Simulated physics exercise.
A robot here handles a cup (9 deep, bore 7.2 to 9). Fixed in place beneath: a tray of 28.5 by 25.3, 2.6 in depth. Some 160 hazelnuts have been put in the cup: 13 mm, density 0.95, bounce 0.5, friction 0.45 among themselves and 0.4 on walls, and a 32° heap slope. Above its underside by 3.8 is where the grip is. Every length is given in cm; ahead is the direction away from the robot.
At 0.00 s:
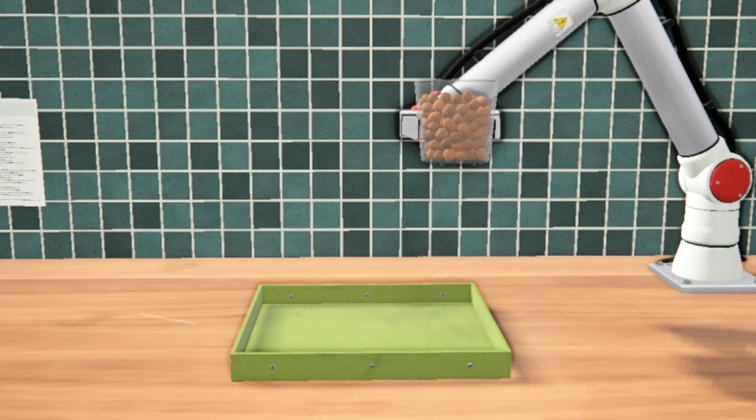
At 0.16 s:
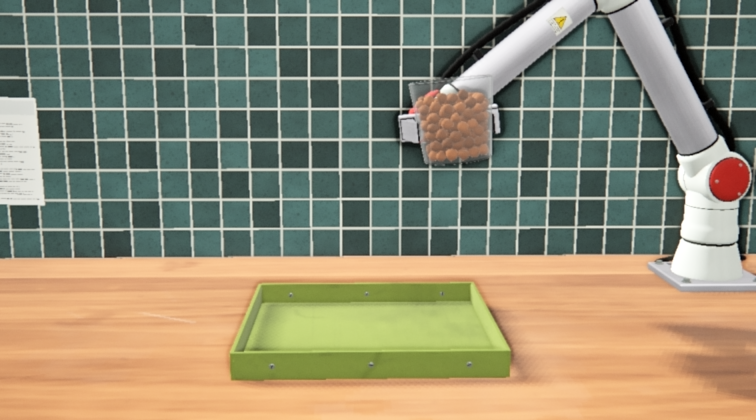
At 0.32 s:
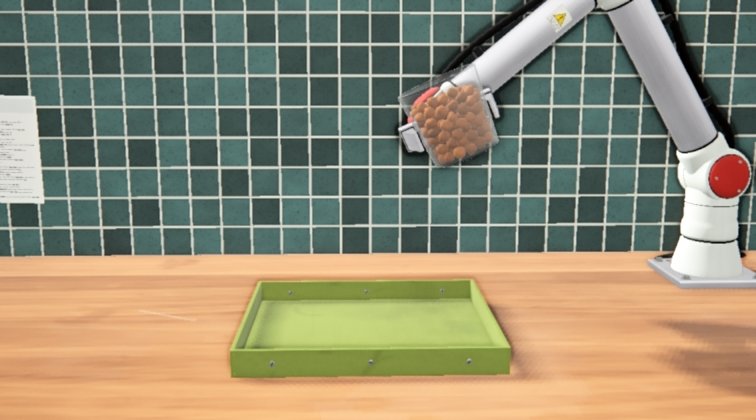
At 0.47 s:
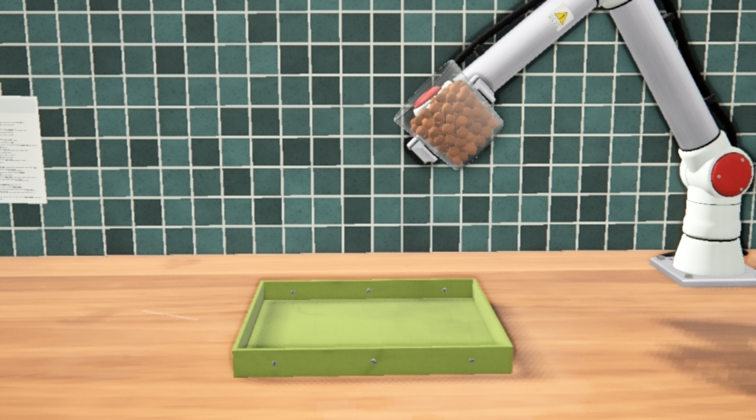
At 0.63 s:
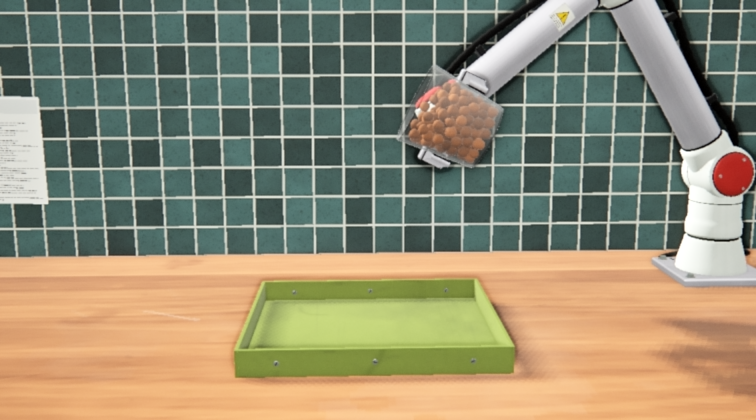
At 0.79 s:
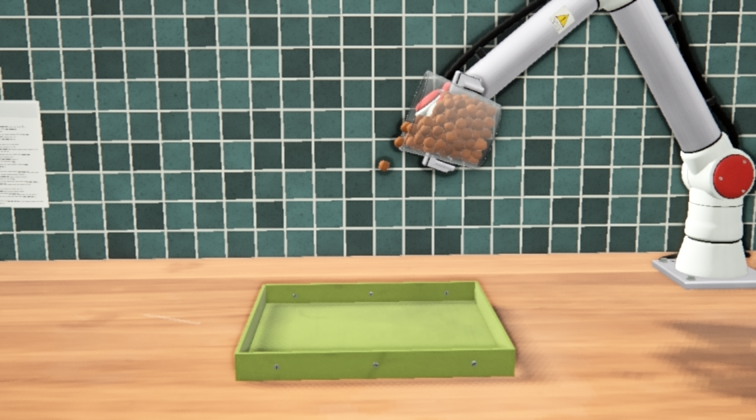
Robot arm tilting a clear cup of hazelnuts to the left above a green tray, a nut dropping from its rim.
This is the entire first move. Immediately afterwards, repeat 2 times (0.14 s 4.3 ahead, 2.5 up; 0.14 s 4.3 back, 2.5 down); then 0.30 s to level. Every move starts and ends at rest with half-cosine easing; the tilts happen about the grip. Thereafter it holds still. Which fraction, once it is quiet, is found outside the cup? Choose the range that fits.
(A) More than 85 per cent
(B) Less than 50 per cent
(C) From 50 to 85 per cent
Answer: C.
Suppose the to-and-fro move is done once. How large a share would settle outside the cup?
It would then be around 50 per cent.
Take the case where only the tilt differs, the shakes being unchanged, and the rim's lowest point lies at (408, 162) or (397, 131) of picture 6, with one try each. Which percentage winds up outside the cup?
The first try gives around 95 percent and the second around 40 percent.
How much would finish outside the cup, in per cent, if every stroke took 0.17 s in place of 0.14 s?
That gives about 55 percent.
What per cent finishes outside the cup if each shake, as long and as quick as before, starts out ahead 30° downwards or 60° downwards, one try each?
Near 35 and 15 percent respectively.
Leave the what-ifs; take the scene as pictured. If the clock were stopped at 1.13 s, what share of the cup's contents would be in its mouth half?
My estimate is near 45 per cent.
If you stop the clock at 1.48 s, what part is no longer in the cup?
Near 70 per cent.
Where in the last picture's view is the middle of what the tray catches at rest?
I'd put it at roughly (313, 327).
By 1.13 s, tilted 70° forward, highest piece 27 above the table; 79 in the cup, 6 in the tray, 76 in flight or on a rim.
By 1.48 s, tilted 43° forward, highest piece 26 above the table; 107 in the tray, 45 in the cup, 6 on the table or floor, 3 in flight or on a rim.
By 1.85 s, level, highest piece 26 above the table; 109 in the tray, 45 in the cup, 7 on the table or floor.
By 2.90 s, level, highest piece 26 above the table; 109 in the tray, 45 in the cup, 7 on the table or floor.
Final count, 109 in the tray, 45 in the cup, 7 on the table or floor. That is 72 % outside the cup.
